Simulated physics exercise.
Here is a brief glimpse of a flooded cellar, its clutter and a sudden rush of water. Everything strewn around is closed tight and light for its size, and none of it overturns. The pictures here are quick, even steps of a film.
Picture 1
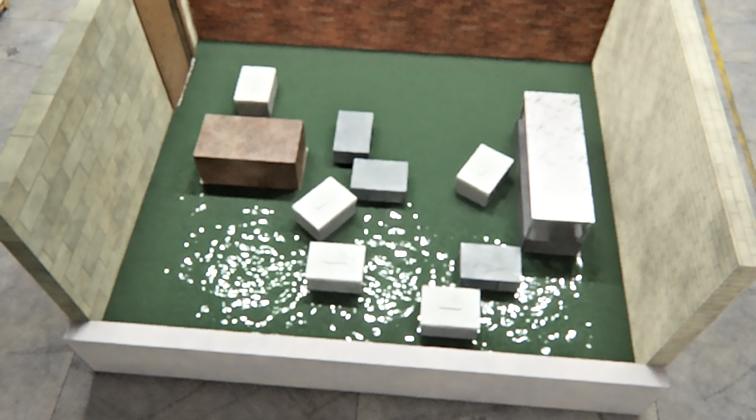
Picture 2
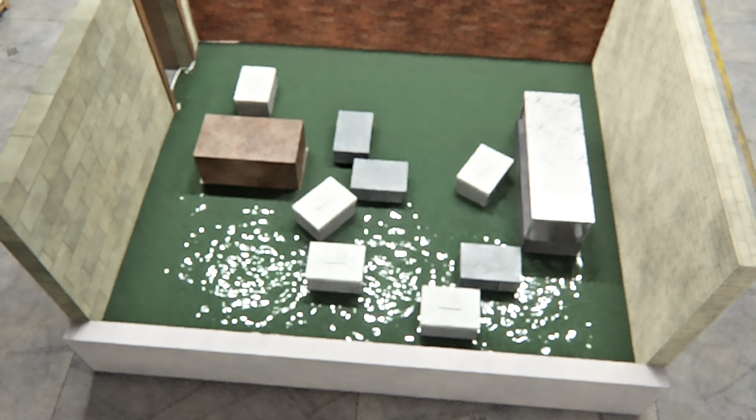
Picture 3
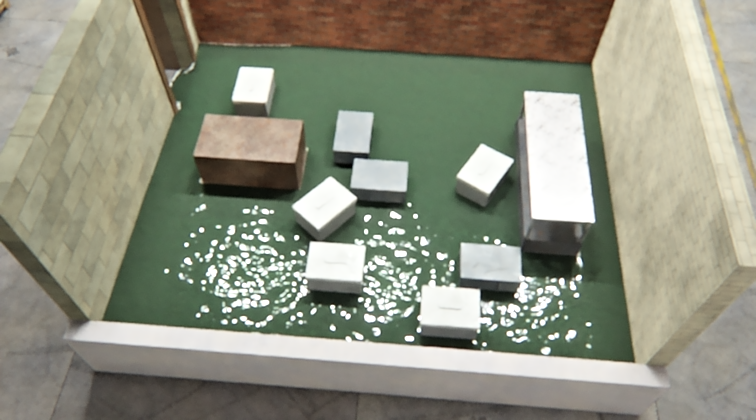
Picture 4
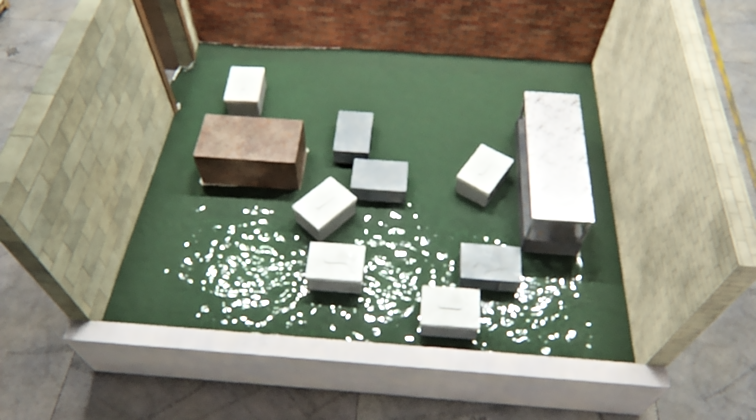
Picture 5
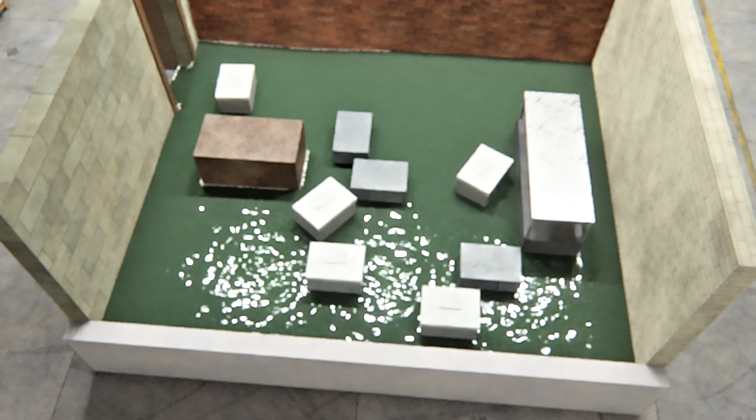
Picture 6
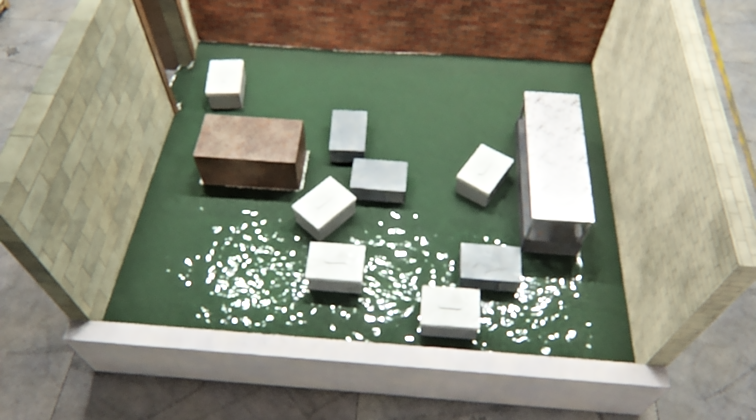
A roofless, flooded cellar with pale block side walls and a red brick back wall is seen from high in front by a still camera. White and grey boxes sit scattered in dark green, glinting water between a large brown block at left and a long whitish one at right. The far-left doorway opens, the white chest near it drifts left and slightly back, then a grey crate shifts slightly left.
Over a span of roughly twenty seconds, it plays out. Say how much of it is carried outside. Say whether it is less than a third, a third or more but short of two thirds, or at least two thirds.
It is a third or more but short of two thirds.
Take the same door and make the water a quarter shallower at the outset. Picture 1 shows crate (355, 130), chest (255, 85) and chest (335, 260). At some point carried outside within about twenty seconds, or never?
Okay, in order that's ends up outside, ends up outside, held inside.
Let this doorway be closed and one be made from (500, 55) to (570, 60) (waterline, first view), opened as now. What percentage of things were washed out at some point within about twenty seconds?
Share out: Near 40 %.
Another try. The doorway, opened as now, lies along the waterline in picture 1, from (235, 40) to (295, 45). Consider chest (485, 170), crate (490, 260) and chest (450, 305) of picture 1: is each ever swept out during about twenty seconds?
Taking them one after another, held back, then held back, then held back.
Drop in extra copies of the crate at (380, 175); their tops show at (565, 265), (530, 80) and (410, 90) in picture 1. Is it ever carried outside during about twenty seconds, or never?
Lab note - results by position: Retained, retained, exited.
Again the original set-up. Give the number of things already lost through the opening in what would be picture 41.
The total is 3.
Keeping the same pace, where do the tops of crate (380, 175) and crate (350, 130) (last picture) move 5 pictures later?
They should be roughly at (363, 155) and (304, 102).
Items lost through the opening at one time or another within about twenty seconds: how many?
The answer is 4.
A moment on, 1 of 8 are out; 7 afloat.
Next, 2 of 8 are out; 6 afloat.
Later, 3 of 8 are out; 5 afloat.
In the end, 4 of 8 are out; 4 afloat.
